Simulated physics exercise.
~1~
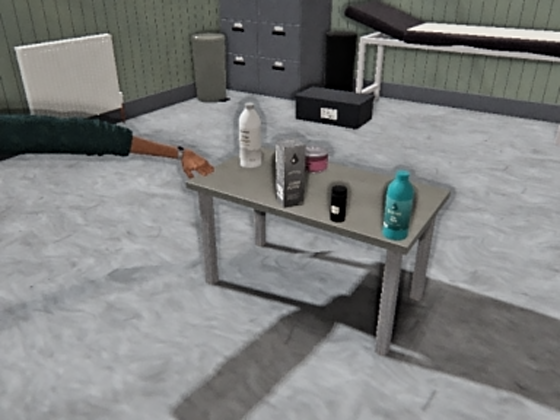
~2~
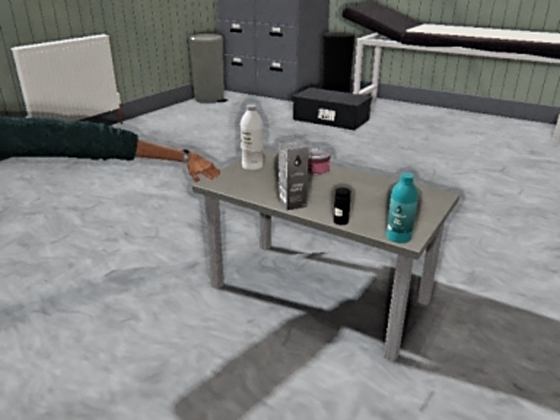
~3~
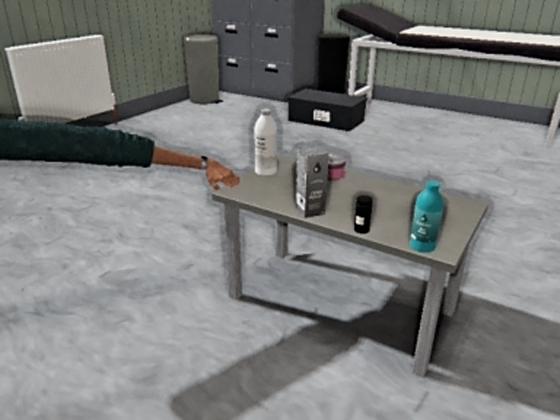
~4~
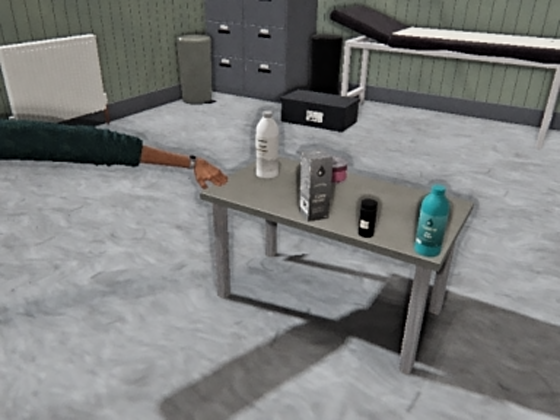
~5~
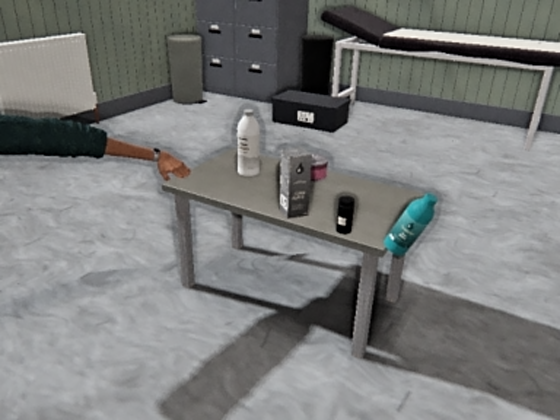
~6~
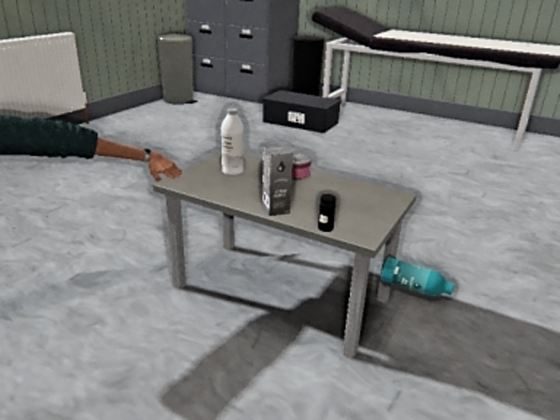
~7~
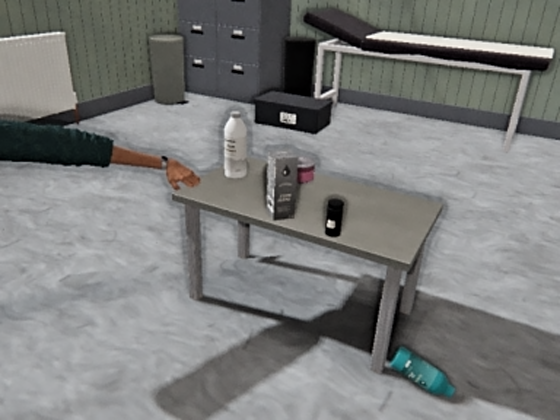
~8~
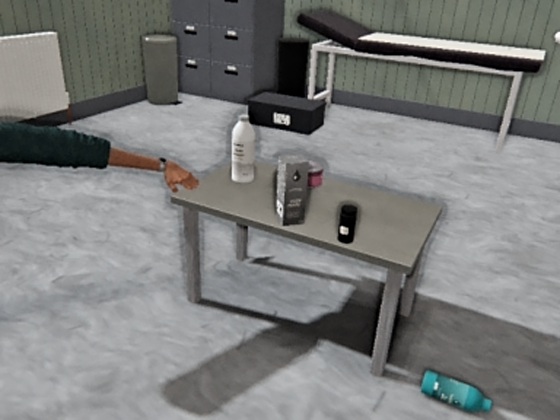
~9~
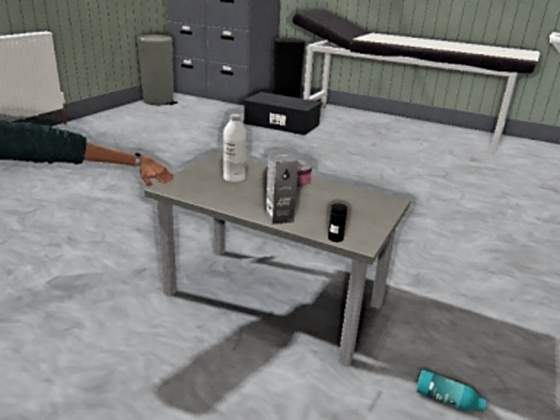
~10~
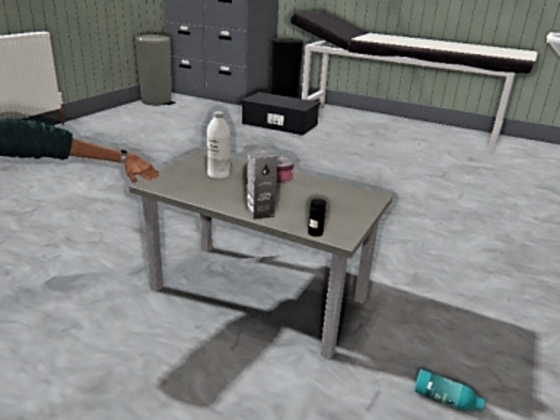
Turquoise bottle toppling off a side table jerked back and forth by a hand, ending on the floor as four items stay standing.
